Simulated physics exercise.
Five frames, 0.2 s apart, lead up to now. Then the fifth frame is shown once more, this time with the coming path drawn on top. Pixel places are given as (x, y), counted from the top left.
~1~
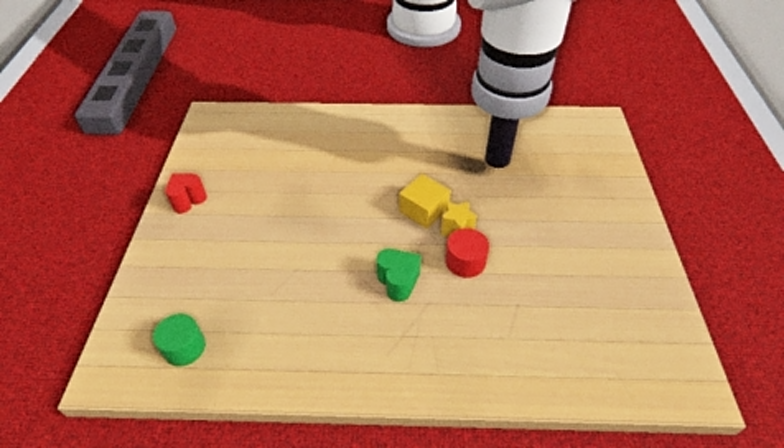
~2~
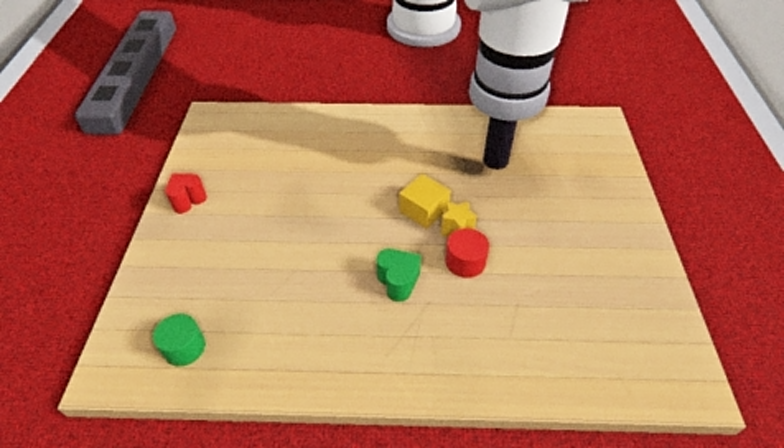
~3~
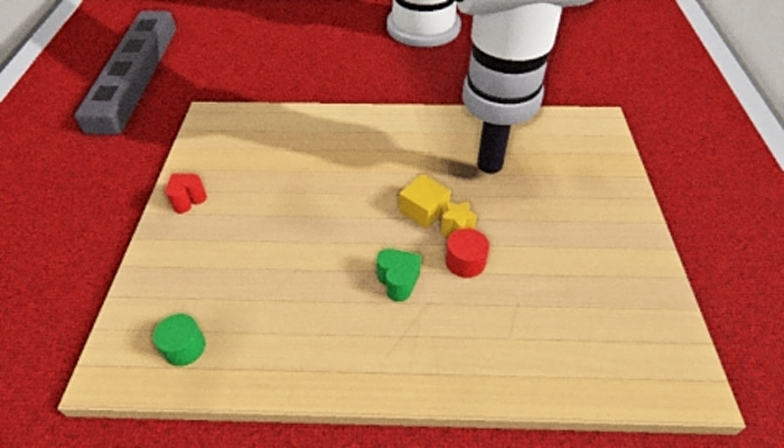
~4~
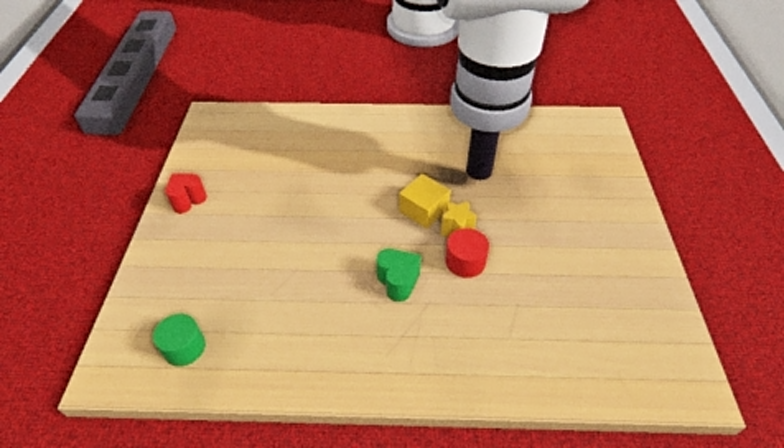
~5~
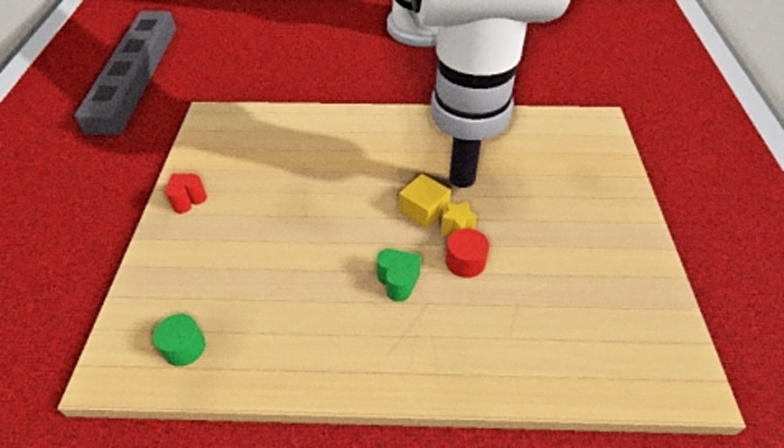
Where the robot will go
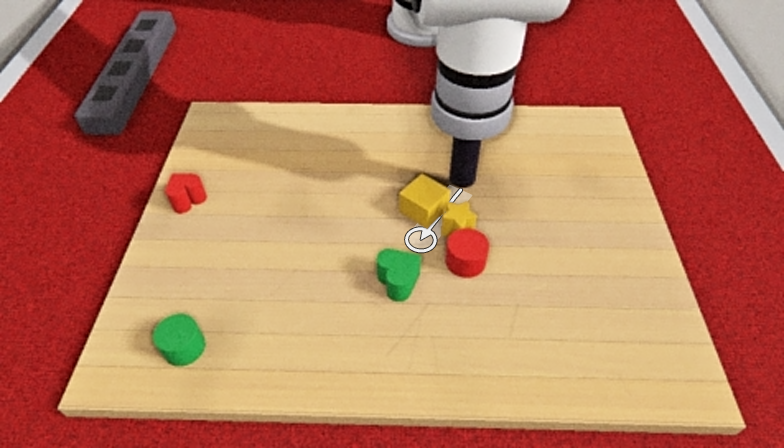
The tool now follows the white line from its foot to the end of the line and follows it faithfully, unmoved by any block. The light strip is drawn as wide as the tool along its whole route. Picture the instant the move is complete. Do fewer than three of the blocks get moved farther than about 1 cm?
It seems so.
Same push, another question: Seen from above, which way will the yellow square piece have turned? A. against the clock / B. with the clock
I choose B.
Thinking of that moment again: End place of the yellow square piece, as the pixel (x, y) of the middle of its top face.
(394, 207)
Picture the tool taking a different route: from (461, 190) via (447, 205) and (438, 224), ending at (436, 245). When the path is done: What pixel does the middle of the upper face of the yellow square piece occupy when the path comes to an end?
The top centre is at (406, 205).
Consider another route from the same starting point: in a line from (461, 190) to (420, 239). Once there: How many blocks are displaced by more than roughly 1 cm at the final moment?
Put simply, two blocks are moved more than 1 cm.
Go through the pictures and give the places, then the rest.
The first frame shows tool tip at (498, 160); block tops, green heart block at (398, 264); yellow square piece at (425, 191); yellow star block at (459, 212); red circle at (468, 244).
The second frame shows tool at (496, 161); blocks unchanged.
The third frame shows tool at (490, 165); blocks unchanged.
The fourth frame shows tool at (479, 172); blocks unchanged.
The fifth frame shows tool at (462, 179); green heart block at (398, 264); yellow square piece at (425, 191); yellow star block at (459, 212); red circle at (468, 244).
Path on the board, from (461, 190) to (421, 240).
The first path, step by step. Halfway along, tool at (442, 204); yellow square piece at (410, 200), turned 35° clockwise; yellow star block at (459, 215), turned 15° anticlockwise.
At the end, tool at (421, 229); green heart block in place; yellow square piece at (394, 207), turned 75° clockwise; yellow star block at (452, 222), turned 80° anticlockwise; red circle at (473, 247).
